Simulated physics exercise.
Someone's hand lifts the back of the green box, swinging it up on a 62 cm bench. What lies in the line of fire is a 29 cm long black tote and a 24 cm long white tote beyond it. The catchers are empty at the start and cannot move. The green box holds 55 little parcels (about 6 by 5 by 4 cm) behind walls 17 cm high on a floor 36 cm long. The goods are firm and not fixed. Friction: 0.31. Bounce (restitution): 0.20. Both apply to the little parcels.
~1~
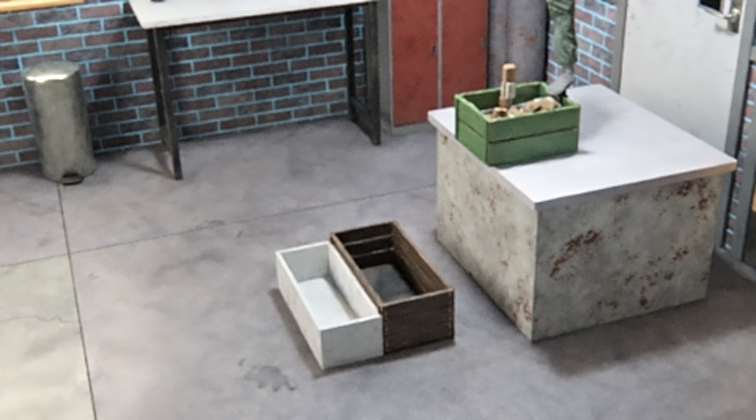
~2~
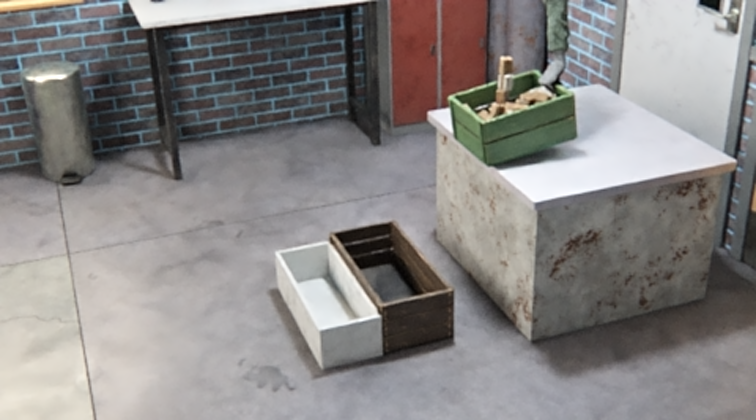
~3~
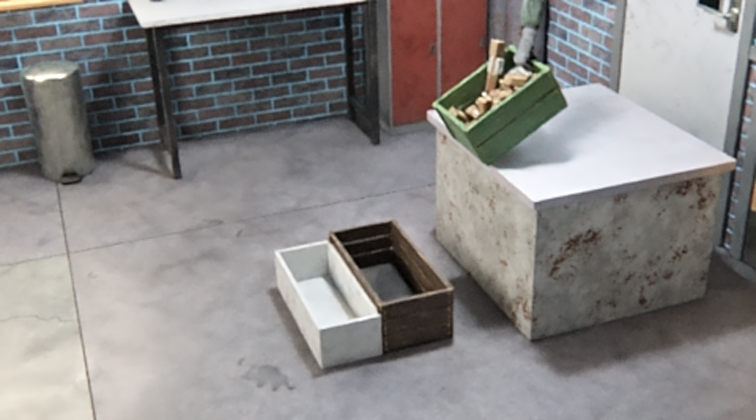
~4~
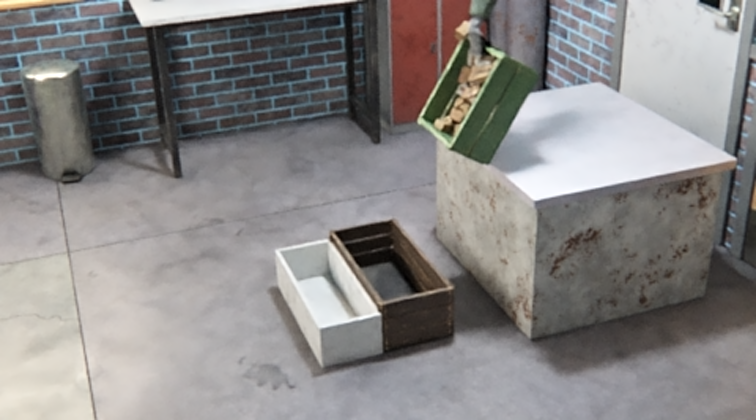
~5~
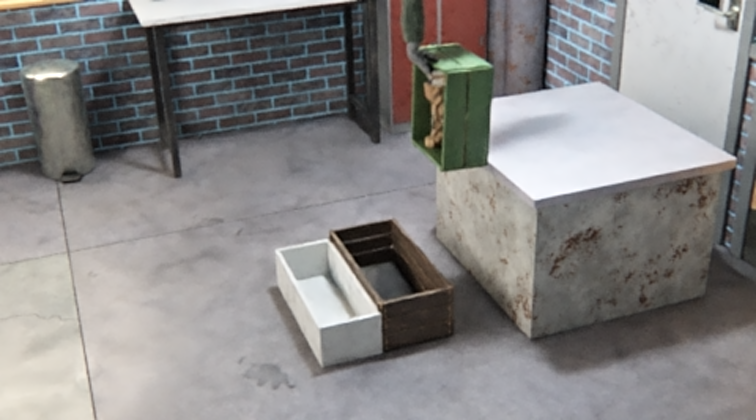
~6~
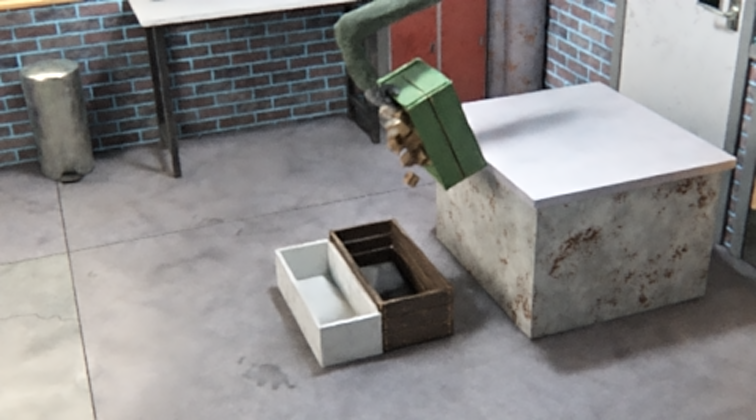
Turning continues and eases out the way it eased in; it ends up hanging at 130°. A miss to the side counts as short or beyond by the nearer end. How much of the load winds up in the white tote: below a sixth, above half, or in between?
The white tote ends up with between one sixth and half of the little parcels.
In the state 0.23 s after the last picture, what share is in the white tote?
Estimate for then: Some 20 percent.
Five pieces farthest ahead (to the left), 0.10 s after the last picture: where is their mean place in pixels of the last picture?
Roughly at (349, 185).
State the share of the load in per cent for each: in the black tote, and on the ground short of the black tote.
My estimate is some 60 per cent, then some 0 per cent.
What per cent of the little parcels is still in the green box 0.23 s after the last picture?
I'd say close to 5 in a hundred.
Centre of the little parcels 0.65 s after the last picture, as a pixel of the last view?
Centre: Approx. (367, 302).
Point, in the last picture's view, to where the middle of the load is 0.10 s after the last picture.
Roughly at pixel (400, 172).
Then, 0.10 s after the last picture, tilt 127°; 21 still in the green box and 34 in the air.
Then, 0.23 s after the last picture, tilt 130°; 4 still in the green box, 9 in the black tote, 12 in the white tote and 30 in the air.
Then, 0.42 s after the last picture, tilt 130°; 31 in the black tote, 20 in the white tote, 1 on the ground beyond the white tote and 3 in the air.
Final count (0.65 s after the last picture), 34 in the black tote, 20 in the white tote and 1 on the ground beyond the white tote. Asked share, 20 of 55, 36 per cent.
